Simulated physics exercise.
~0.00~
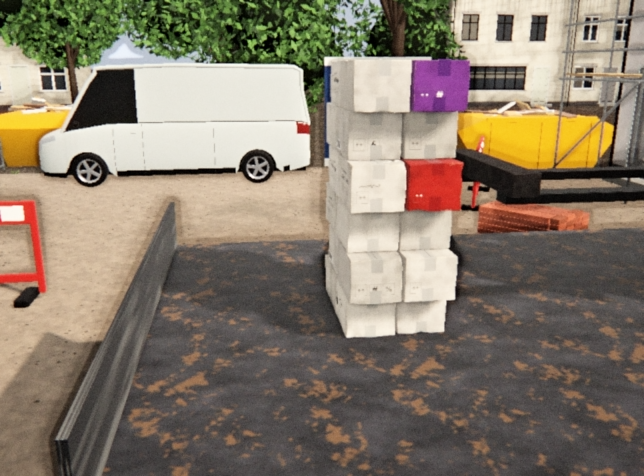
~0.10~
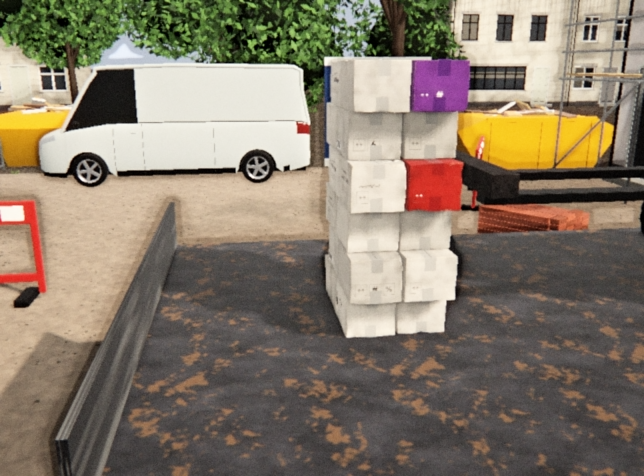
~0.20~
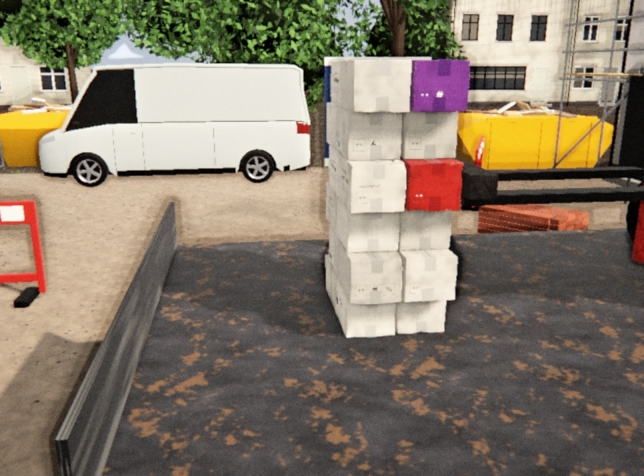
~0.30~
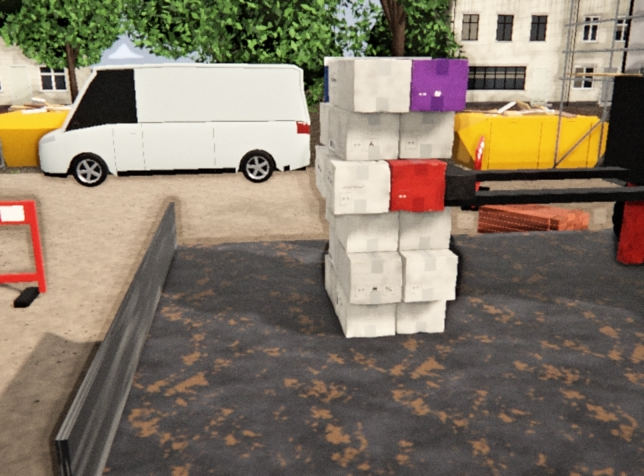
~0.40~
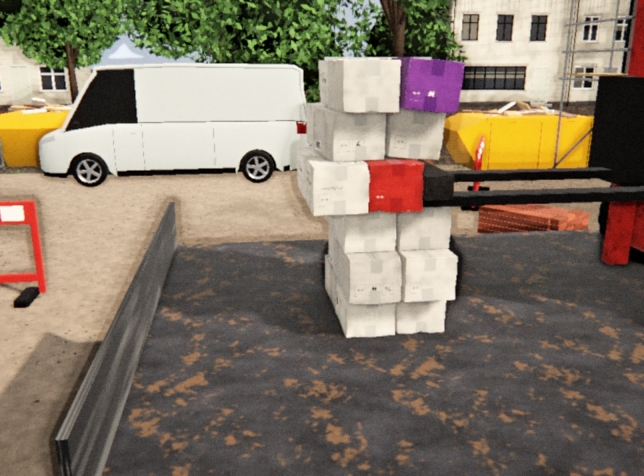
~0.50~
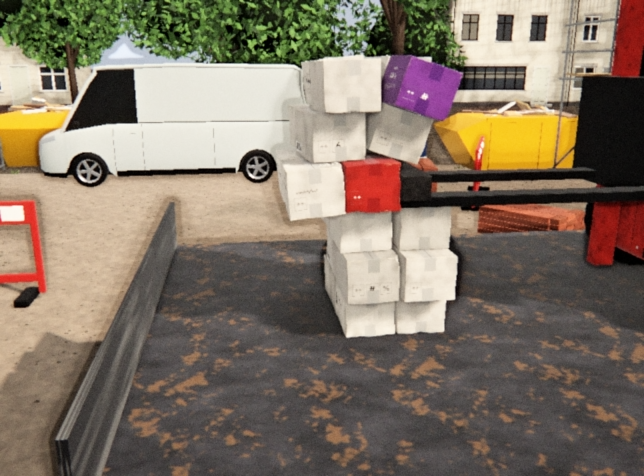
A tall stack of mostly white boxes stood near a parked van as a dark beam slid in from the right, shoved the red box's row leftward, and left the purple box above tilting.
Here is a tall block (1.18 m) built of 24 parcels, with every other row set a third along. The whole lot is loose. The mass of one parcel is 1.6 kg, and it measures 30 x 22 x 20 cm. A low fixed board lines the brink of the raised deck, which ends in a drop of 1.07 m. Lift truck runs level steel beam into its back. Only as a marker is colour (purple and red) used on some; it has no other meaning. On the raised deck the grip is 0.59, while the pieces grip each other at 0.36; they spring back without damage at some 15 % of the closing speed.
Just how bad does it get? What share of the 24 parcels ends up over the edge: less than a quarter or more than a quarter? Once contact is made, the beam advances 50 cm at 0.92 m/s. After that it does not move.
Fewer than one in four.
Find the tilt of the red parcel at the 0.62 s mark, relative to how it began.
About 10 degrees.
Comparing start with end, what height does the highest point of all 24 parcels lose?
Lower by close to 30 cm.
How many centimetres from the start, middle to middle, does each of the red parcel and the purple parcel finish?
For red it's roughly 110 cm, and for purple it's roughly 110 cm.
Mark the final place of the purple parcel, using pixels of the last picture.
Near pixel (386, 360).
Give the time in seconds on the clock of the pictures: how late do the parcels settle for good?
At roughly 2.0 s.
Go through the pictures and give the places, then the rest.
In the first frame (places mark the middle of the side facing us), beam (525, 186) 20 cm from the stack; red parcel (436, 188); purple parcel (442, 86); nothing disturbed.
The second frame shows beam (503, 187) 11 cm from the stack; purple parcel (442, 86).
The third frame shows beam (481, 187) 18 mm from the stack; purple parcel (442, 86).
The fourth frame shows beam (459, 188) 7 cm in; red parcel (419, 188) shifted 7 cm; 6 disturbed, none over the edge.
The fifth frame shows beam (437, 188) 17 cm in; red parcel (396, 188) shifted 16 cm; purple parcel (434, 86) leaning 5°; 12 disturbed, none over the edge.
The sixth frame shows beam (415, 189) 26 cm in; purple parcel (429, 90) leaning 18°; red parcel (373, 189) shifted 26 cm; 14 disturbed, none over the edge.
After 0.62 s, none of the 24 parcels over the edge, 18 disturbed; purple parcel leaning 41°, 6 cm lower; red parcel leaning 10°.
After 0.80 s, none of the 24 parcels over the edge, 18 disturbed; purple parcel leaning 66°, 31 cm lower; red parcel leaning 27°.
After 1.08 s, none of the 24 parcels over the edge, 18 disturbed; purple parcel on its side; red parcel leaning 68°, 32 cm lower.
After 1.70 s, 3 of the 24 parcels over the edge; red parcel on its side; purple parcel leaning 66°, 87 cm lower.
At rest (2.4 s), 3 of the 24 parcels over the edge; red parcel on its side; purple parcel 98 cm lower. That is 12 per cent. As the last picture would show them, middles, red parcel near (184, 270), purple parcel near (386, 360).
